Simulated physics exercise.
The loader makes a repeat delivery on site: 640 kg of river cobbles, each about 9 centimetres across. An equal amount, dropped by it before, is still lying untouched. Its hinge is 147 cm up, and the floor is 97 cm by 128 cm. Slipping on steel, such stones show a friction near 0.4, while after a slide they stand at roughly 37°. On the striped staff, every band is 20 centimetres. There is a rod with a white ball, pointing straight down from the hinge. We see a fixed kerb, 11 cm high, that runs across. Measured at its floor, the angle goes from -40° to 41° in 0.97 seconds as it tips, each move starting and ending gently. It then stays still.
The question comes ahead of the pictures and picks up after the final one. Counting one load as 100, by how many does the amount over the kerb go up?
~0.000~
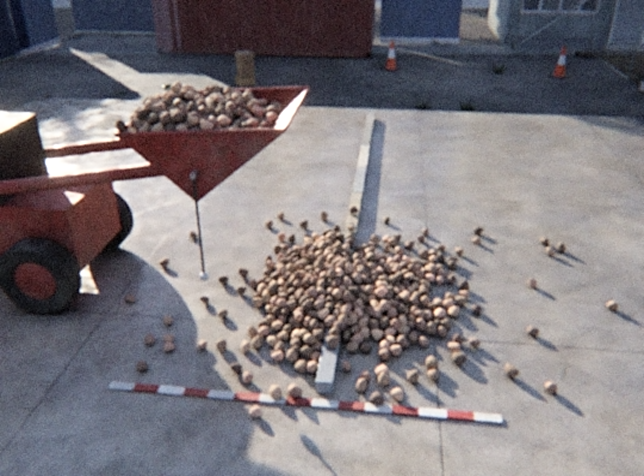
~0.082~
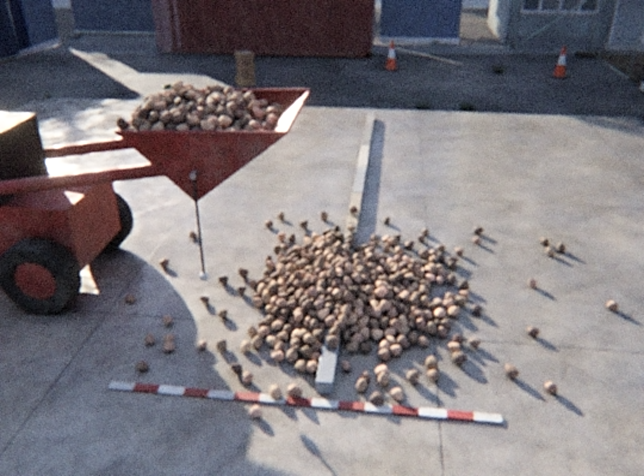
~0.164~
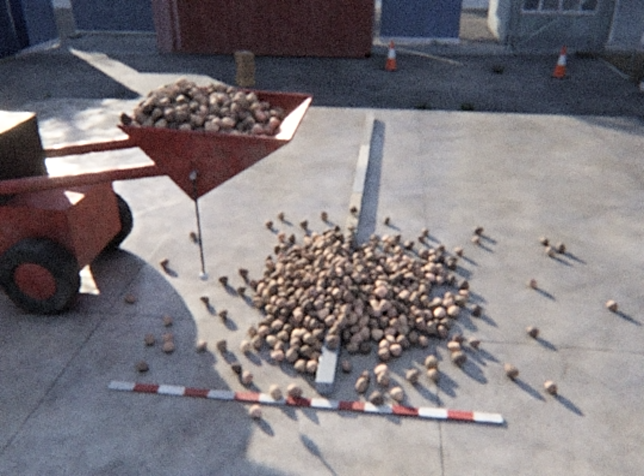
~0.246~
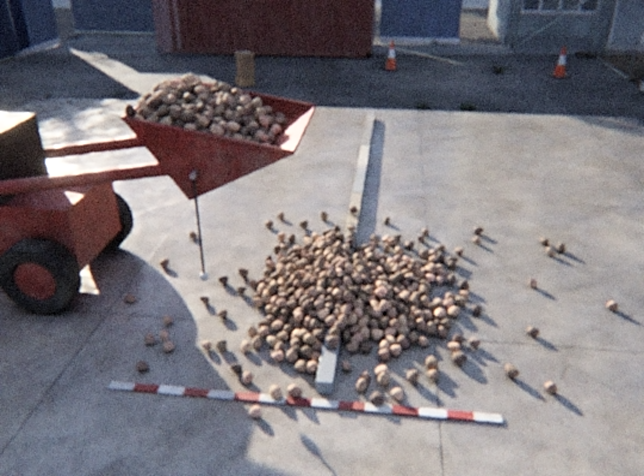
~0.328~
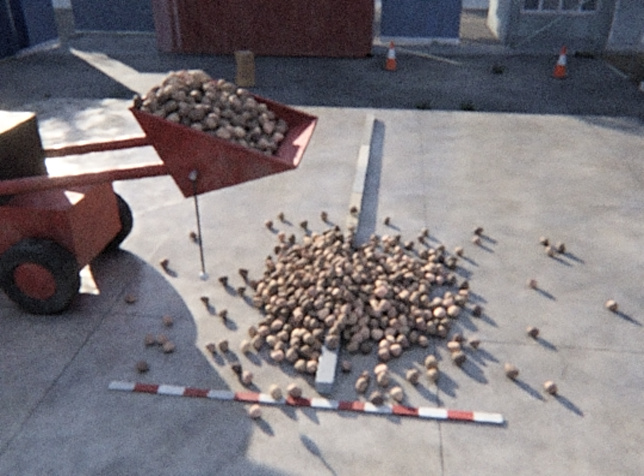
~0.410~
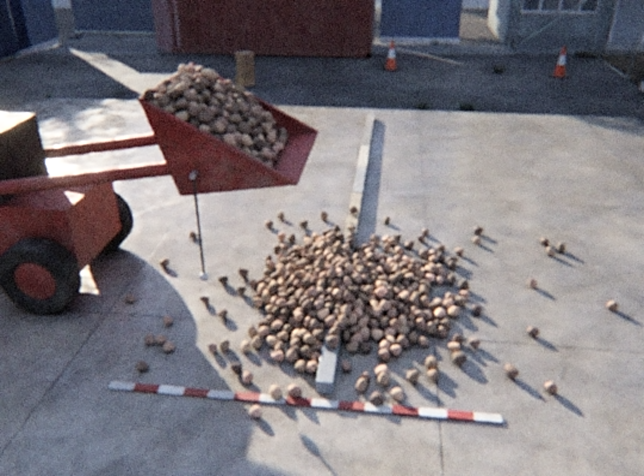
By about 44 out of 100.
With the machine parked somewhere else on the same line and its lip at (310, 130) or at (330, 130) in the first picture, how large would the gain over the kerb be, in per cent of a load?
Around 70 and 85 percent respectively.
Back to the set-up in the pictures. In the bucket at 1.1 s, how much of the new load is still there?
55 %.
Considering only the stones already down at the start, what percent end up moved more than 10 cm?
I'd say roughly 25 per cent of them.
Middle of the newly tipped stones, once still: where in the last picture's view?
In the last view, somewhere near (334, 277).
After 0.7 s the floor is at 29°; in per cent of one load, 100 in the bucket, 56 on this side of the kerb, 45 over the kerb; the foremost stones are at (551, 295).
After 1.1 s the floor is at 41°; in per cent of one load, 55 in the bucket, 101 on this side of the kerb, 45 over the kerb; the foremost stones are at (551, 295).
After 1.4 s the floor is at 41°; in per cent of one load, 12 in the bucket, 120 on this side of the kerb, 68 over the kerb; the foremost stones are at (551, 295).
After 4.2 s the floor is at 41°; in per cent of one load, 0 in the bucket, 112 on this side of the kerb, 89 over the kerb; the foremost stones are at (563, 282). Net gain over the kerb, 44.
